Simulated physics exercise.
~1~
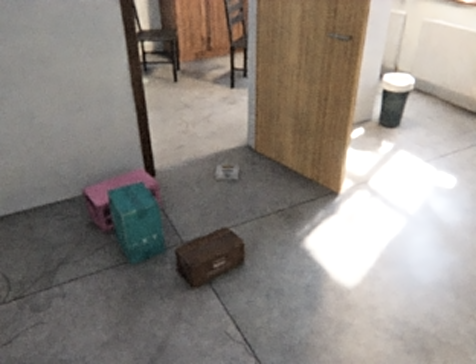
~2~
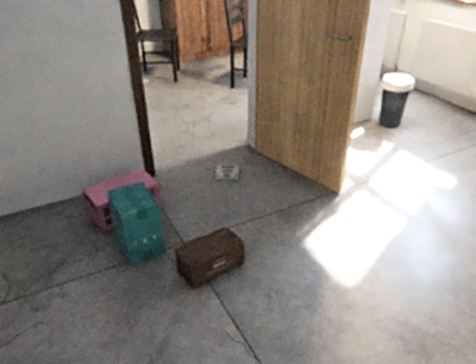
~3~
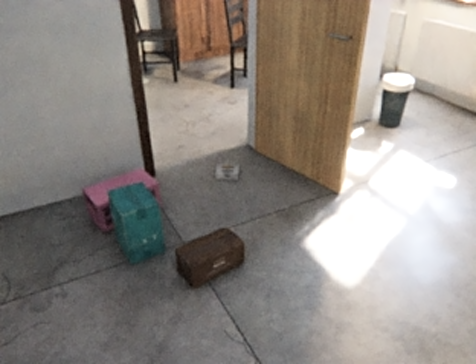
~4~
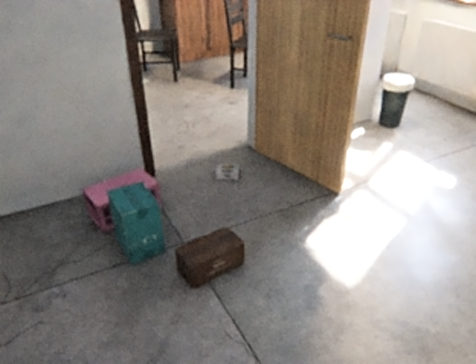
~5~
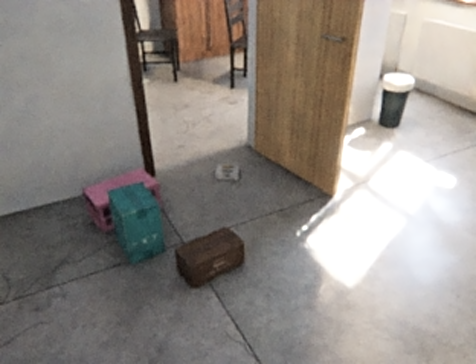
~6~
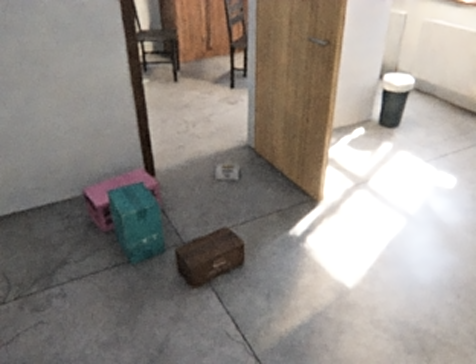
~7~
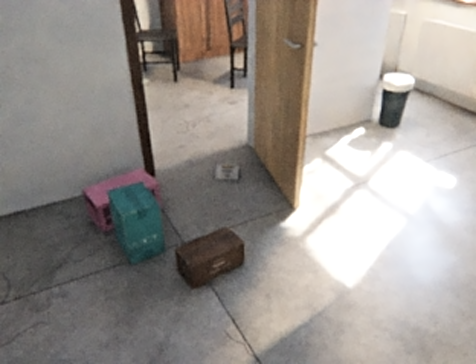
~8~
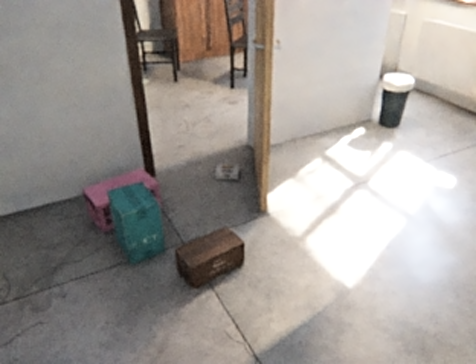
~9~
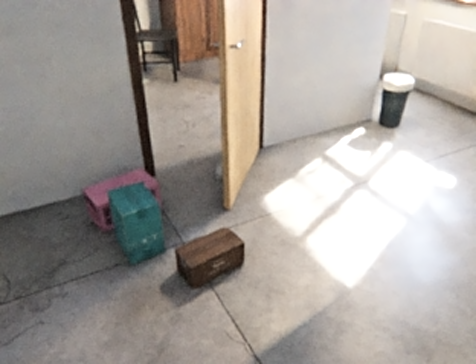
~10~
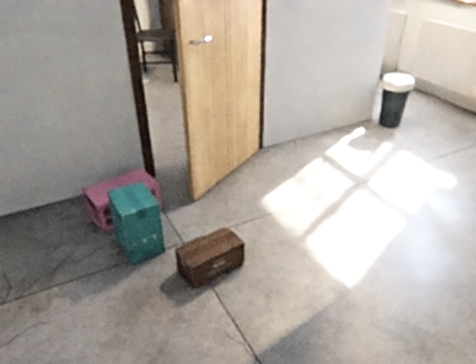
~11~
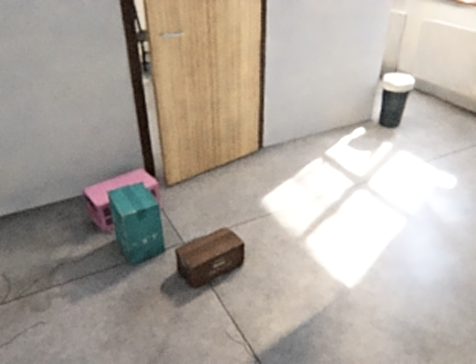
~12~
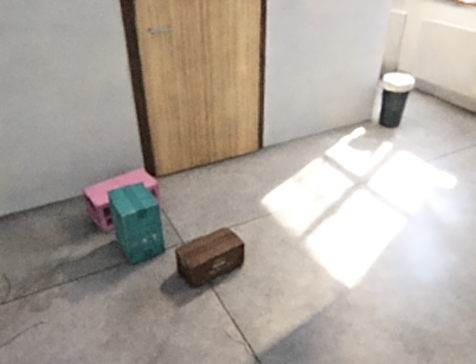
In the video, a wooden door stands open beside a pink crate, a turquoise box and a brown parcel, with a small white packet in the doorway. The door swings toward its frame, hiding the packet from view, and ends fully shut while the other three objects stay still.
